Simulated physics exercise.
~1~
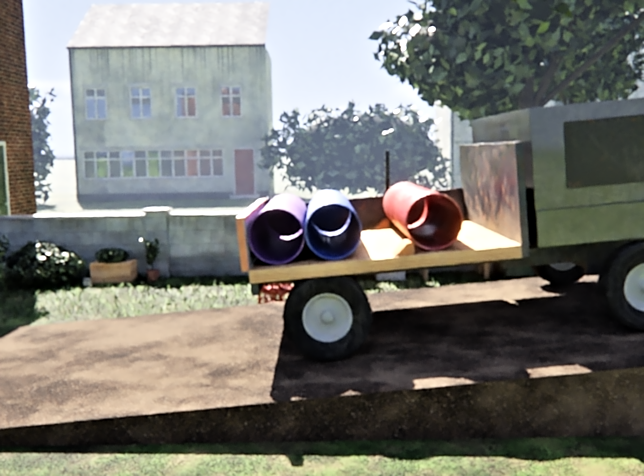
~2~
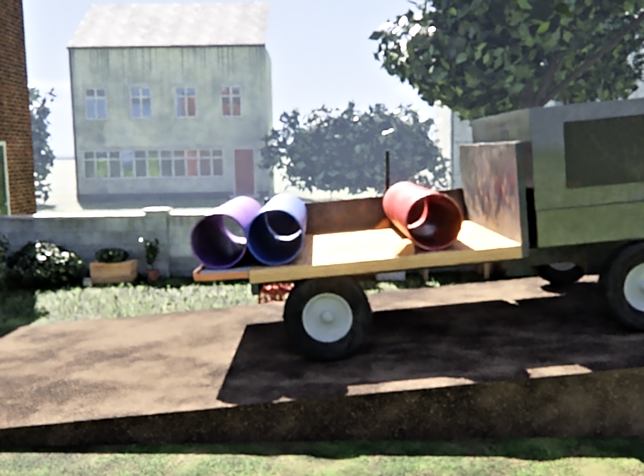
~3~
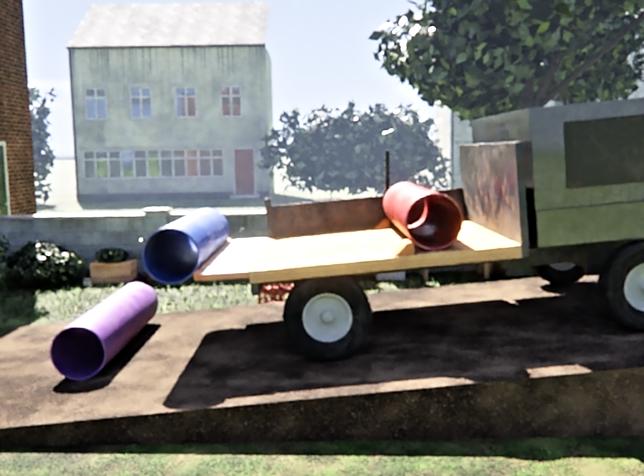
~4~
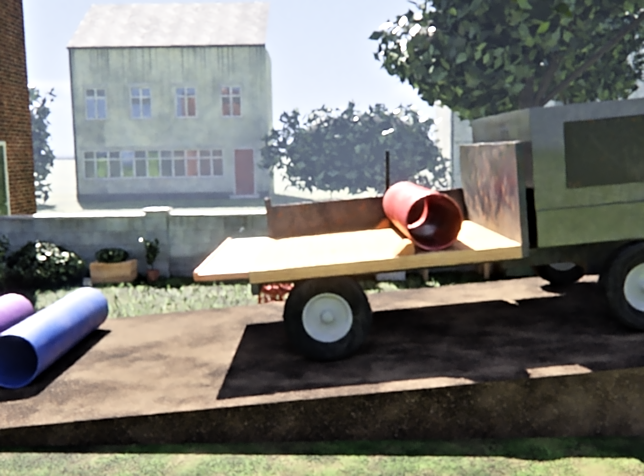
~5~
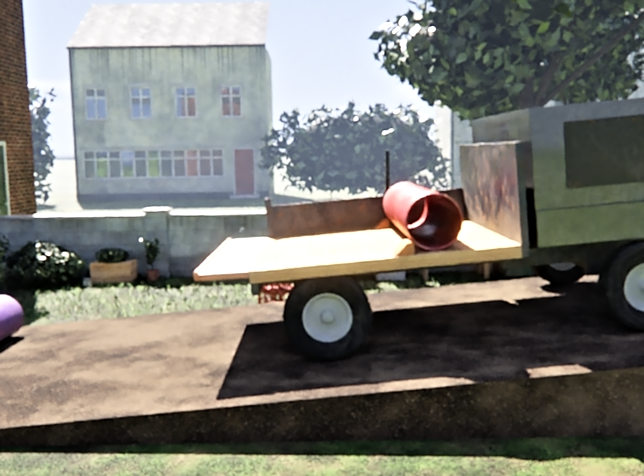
Purple and blue pipes sit side by side against the closed tailgate of a green pick-up, seen from the side by a still camera on a sloping dirt strip, with a red pipe farther right on its wooden bed. A pale house, trees and a low wall stand behind. The tailgate drops open to the left, and the two pipes roll onto it, purple leading. Purple falls to the ground, then blue follows over the edge. Both roll left down the slope, until only part of a purple pipe shows at the left edge. The red pipe remains on the bed.
